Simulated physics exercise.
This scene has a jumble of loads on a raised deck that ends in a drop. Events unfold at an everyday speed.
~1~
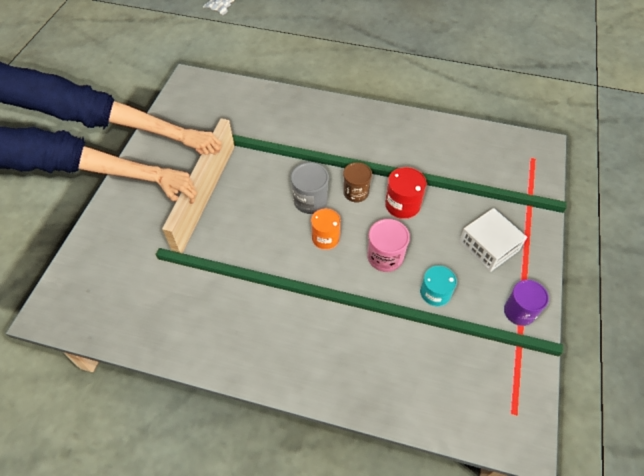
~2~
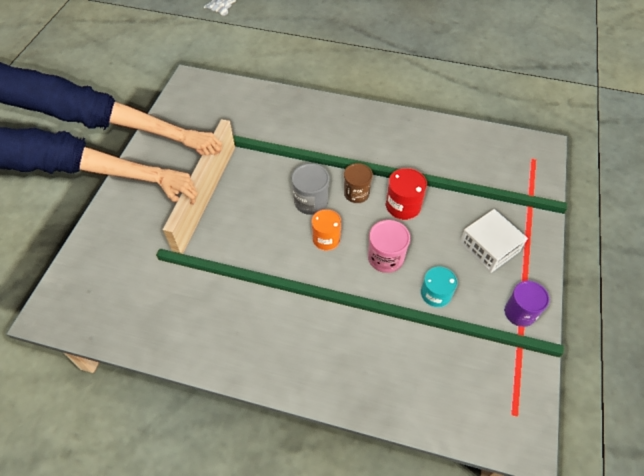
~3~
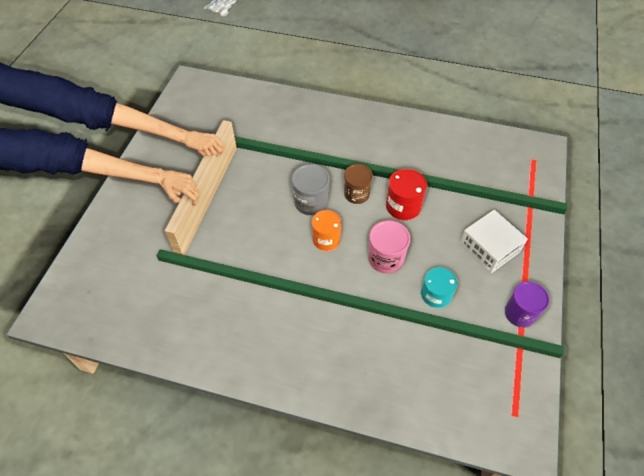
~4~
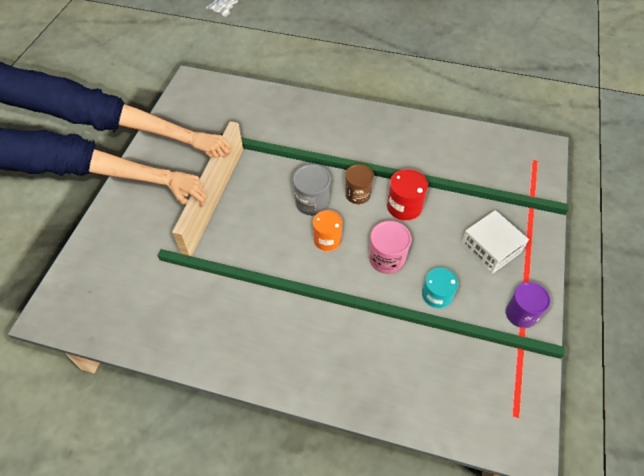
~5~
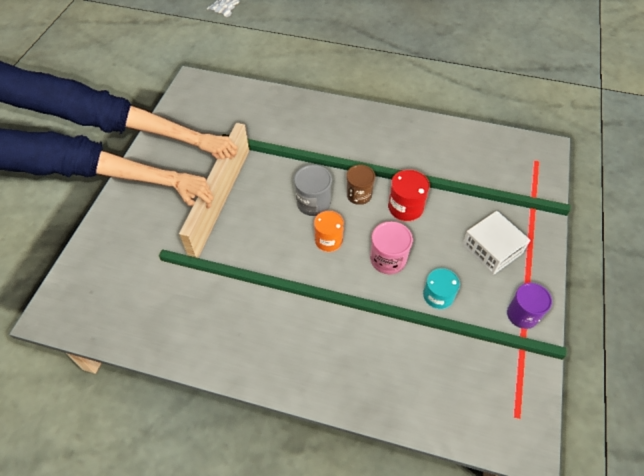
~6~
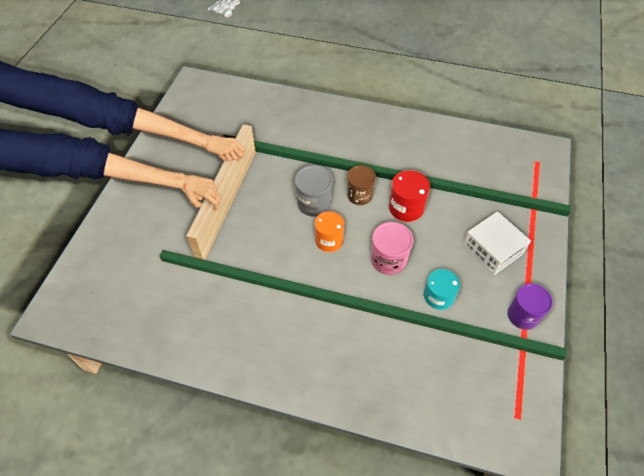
On a grey tabletop, two hands hold a wooden plank upright at the left end of a lane between two green rails, with colourful containers and a white crate spread out ahead. The hands slide the plank slowly a short way right, while the containers and crate stay in place, untouched.
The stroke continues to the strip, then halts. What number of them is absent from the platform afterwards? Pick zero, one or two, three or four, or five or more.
Three or four of them.
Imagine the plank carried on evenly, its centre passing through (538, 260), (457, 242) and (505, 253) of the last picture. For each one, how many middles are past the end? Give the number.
4; 0; 1.
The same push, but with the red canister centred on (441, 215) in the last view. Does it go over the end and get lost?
Started there, the object drops over the edge.
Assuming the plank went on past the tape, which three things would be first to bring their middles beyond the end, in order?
It goes the white crate, after that the purple pail, and finally the red canister.
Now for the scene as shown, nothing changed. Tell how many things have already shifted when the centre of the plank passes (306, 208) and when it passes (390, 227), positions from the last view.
1, then 6.
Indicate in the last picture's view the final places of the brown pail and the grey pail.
The brown pail settles near (551, 218); as for the grey pail, near (556, 246).
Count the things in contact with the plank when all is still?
At rest, 4 are in contact.
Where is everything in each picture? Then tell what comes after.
Purple pail (525, 304); white crate (492, 240); turquoise canister (438, 286); plank (202, 184); tape (525, 267), in the first picture.
White crate (492, 241); red canister (406, 194), in the second picture.
Turquoise canister (439, 288); pink pail (388, 248), in the third picture.
Purple pail (527, 306); grey pail (312, 191), in the fourth picture.
White crate (495, 243); brown pail (360, 185), in the fifth picture.
Purple pail (529, 307); white crate (496, 243); turquoise canister (441, 290); plank (224, 190); tape (529, 271), in the sixth picture.
Early on, none off yet; purple pail at rest near (529, 307); white crate at rest near (496, 243); turquoise canister at rest near (441, 290).
A while later, none off yet; purple pail at rest near (529, 307); white crate moving near (498, 245); turquoise canister travelled about its own width near (458, 303).
Finally, the number that fall off is three or four; lost, pink pail, red canister, white crate and purple pail.
